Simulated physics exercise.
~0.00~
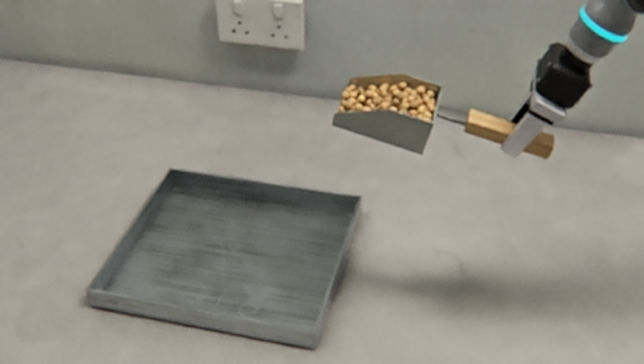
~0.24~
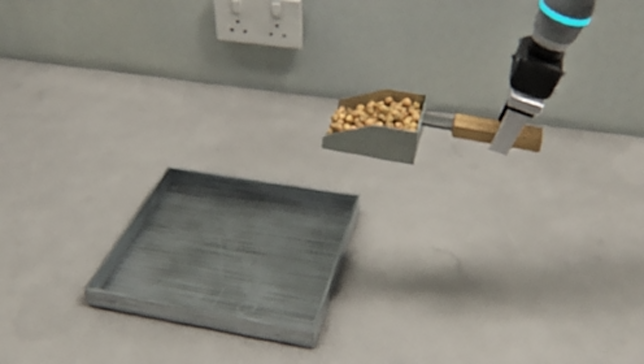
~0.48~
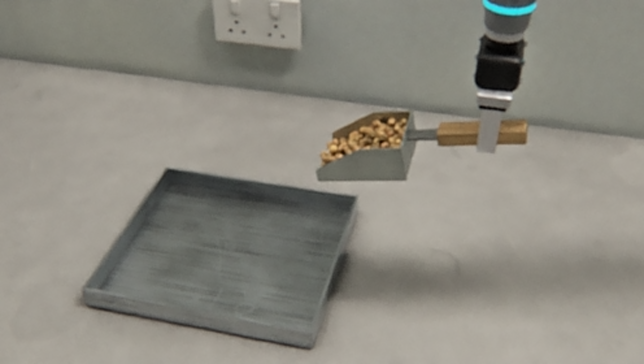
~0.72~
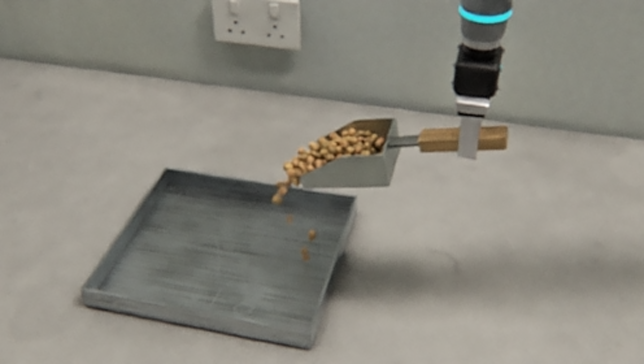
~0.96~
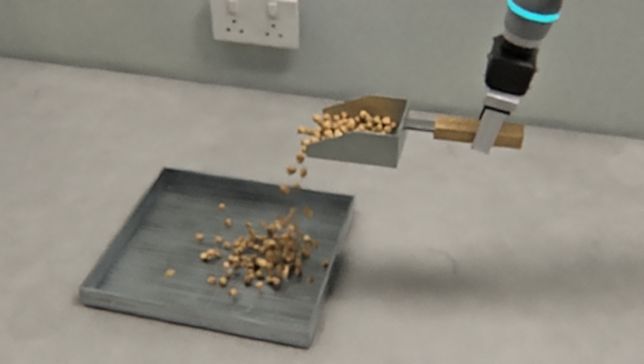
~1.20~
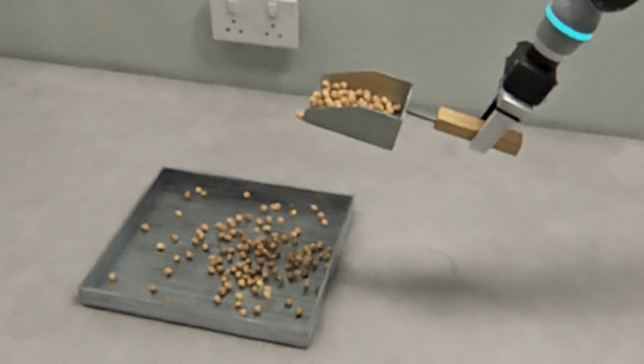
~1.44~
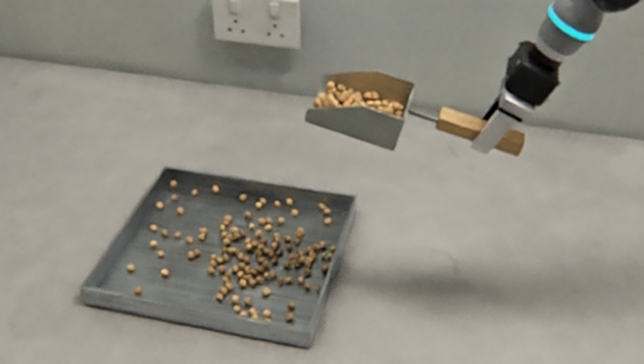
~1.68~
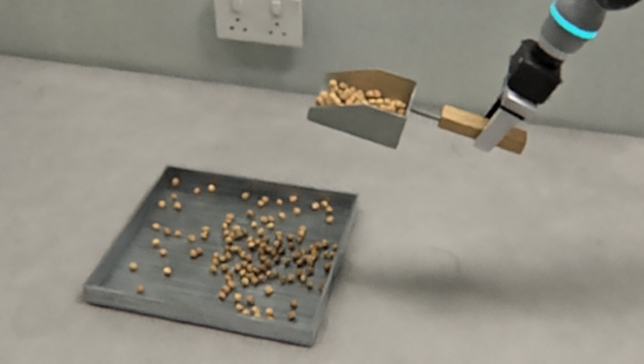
To begin with, a robotic arm holds a metal scoop with a wooden handle, heaped with dried chickpeas, above and to the right of a shallow grey tray. The arm moves the scoop left and down while tipping its open front forward, and the chickpeas slide toward the lip. They start spilling into the tray, then pour down in a stream as the scoop begins to tilt back and rise. The flow stops, and the fallen chickpeas scatter across the tray. Finally, the scoop stays raised and tilted back, still holding a good portion.
